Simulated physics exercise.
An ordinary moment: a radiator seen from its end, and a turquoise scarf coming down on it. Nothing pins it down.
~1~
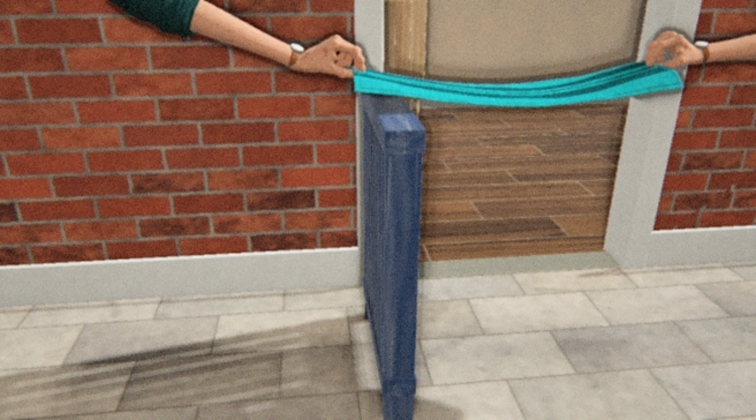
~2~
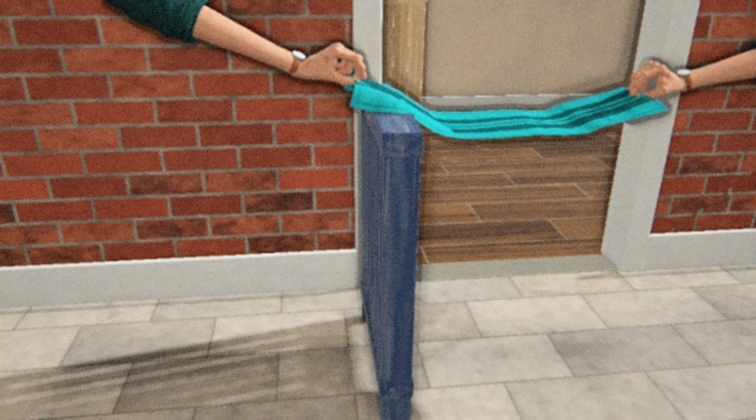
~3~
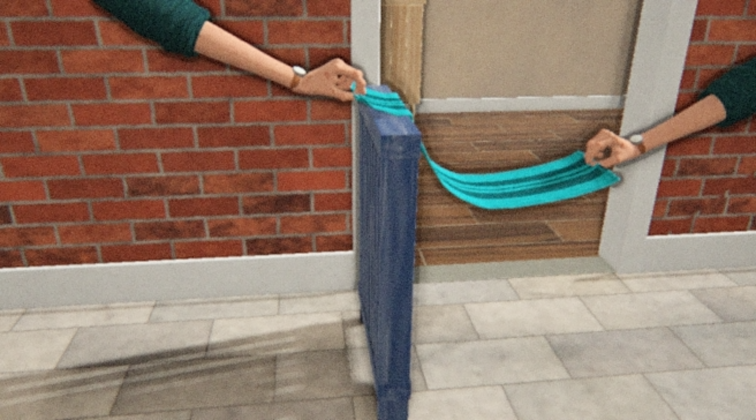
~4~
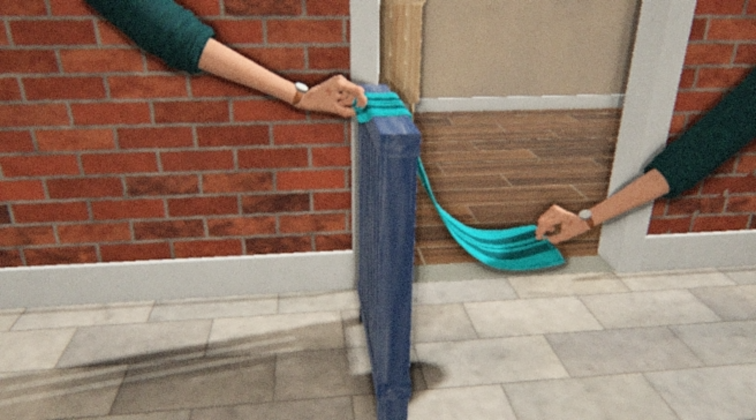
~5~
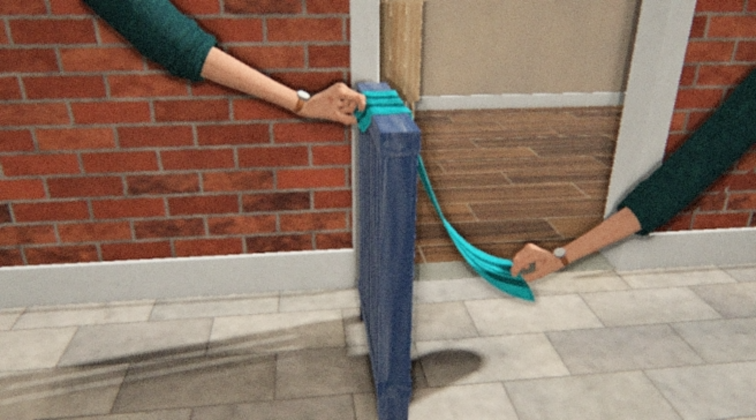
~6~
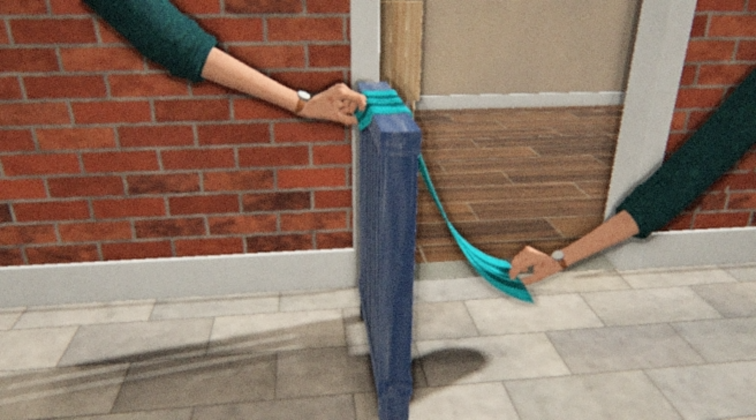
The clip shows two hands lowering a turquoise scarf over the top of a blue radiator seen from its end; the left hand stays near the top while the right hand draws its end down and inward, then barely moves.
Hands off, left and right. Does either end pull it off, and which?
The turquoise scarf runs off to the right.
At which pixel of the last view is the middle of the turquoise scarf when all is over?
Near (447, 355).
Then, 0.38 s after the last picture, scarf clear of the top and falling near (444, 302).
Then, 0.64 s after the last picture, scarf in a heap on the floor near (447, 355).
At rest, scarf in a heap on the floor near (447, 355). The turquoise scarf goes down on the right side.
